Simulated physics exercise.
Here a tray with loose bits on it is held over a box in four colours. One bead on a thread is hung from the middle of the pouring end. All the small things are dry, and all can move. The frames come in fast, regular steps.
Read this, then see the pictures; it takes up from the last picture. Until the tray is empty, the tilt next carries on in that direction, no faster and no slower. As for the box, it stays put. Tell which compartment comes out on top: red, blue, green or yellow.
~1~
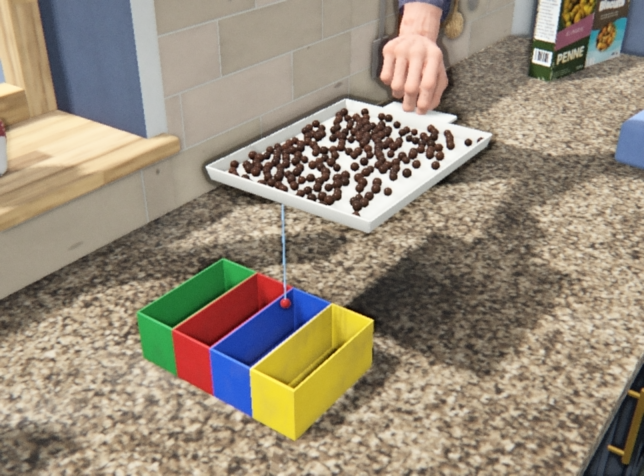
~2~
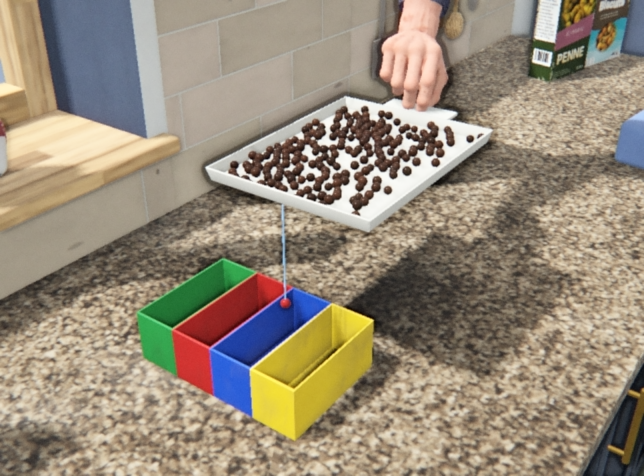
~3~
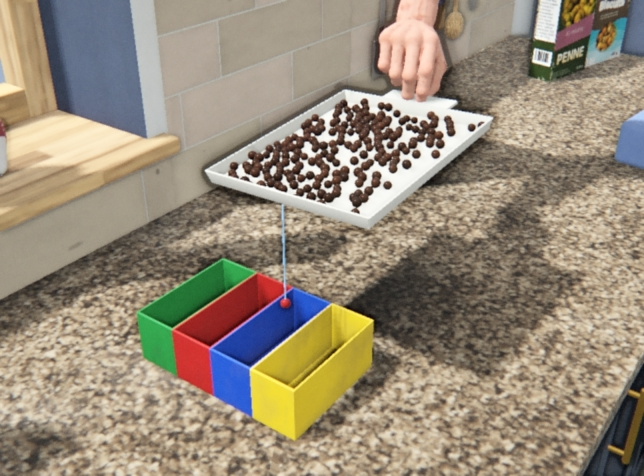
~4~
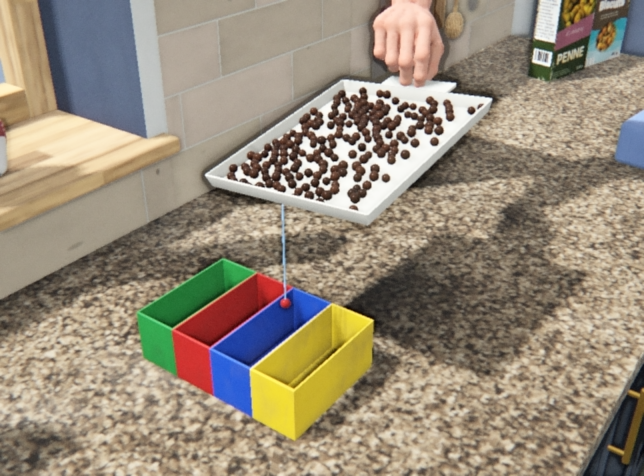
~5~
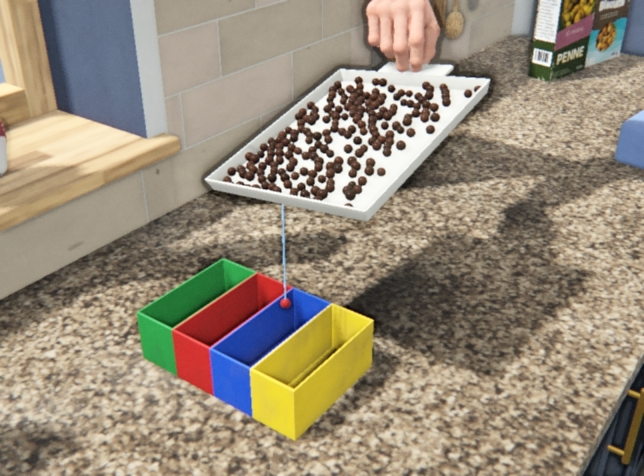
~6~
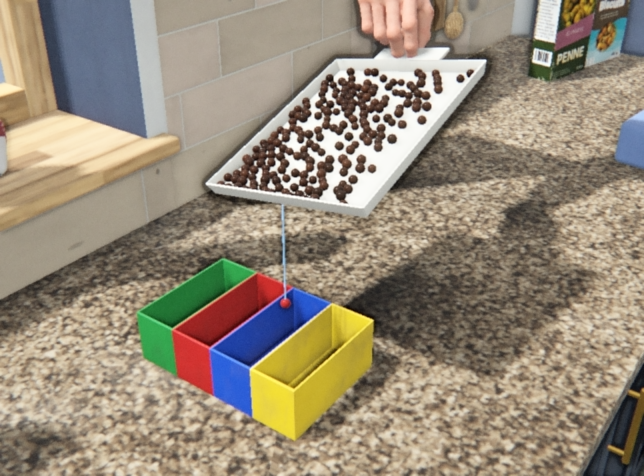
It is green that comes out on top.
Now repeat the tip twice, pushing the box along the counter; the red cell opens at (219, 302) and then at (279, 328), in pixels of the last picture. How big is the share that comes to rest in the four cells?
In order, about 90 and 20 in a hundred.
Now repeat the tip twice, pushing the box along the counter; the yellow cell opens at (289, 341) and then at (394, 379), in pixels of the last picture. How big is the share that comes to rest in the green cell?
Close to 30 in a hundred, then close to 0 in a hundred.
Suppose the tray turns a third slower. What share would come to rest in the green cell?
It would come out near 60 per cent.
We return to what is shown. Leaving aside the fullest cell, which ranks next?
Second is red.
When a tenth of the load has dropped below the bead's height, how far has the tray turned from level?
It is at around 65 degrees.
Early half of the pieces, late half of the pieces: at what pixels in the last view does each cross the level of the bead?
Early half: (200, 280); late half: (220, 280).
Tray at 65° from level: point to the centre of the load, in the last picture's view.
(230, 196).
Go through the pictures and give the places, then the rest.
The first picture shows corners of the pouring end near (211, 166) and (369, 219), level; middle of the load near (349, 152), chocolate balls; bead on its thread near (286, 303); green cell near (157, 339); red cell near (193, 358); blue cell near (232, 378); yellow cell near (273, 400).
The second picture shows corners of the pouring end near (211, 167) and (368, 218), level; middle of the load near (349, 150).
The third picture shows corners of the pouring end near (211, 170) and (368, 215), tipped barely, lowest at the left corner; middle of the load near (348, 145).
The fourth picture shows corners of the pouring end near (210, 174) and (366, 212), tipped a little, lowest at the left corner; middle of the load near (347, 138).
The fifth picture shows corners of the pouring end near (210, 178) and (364, 208), tipped a little, lowest at the left corner; middle of the load near (342, 132), a little on the move.
The sixth picture shows corners of the pouring end near (211, 182) and (362, 205), tipped clearly, lowest at the left corner; middle of the load near (334, 128), all but a few on the move; green cell near (157, 339); red cell near (193, 358); blue cell near (232, 378); yellow cell near (273, 400).
Shortly afterwards, tray tipped steeply; near two thirds on the tray; a little in the green cell; a little in the red cell; near a quarter falling or outside the box.
Next, tray tipped past a quarter turn; only a few on the tray; near two thirds in the green cell; near a quarter in the red cell; only a few in the blue cell; a little falling or outside the box.
Some moments later, tray tipped past a quarter turn; near two thirds in the green cell; near a quarter in the red cell; only a few in the blue cell; a little falling or outside the box.
In the end, tray tipped past a quarter turn; near two thirds in the green cell; near a quarter in the red cell; only a few in the blue cell; none at all in the yellow cell; a little outside the box.
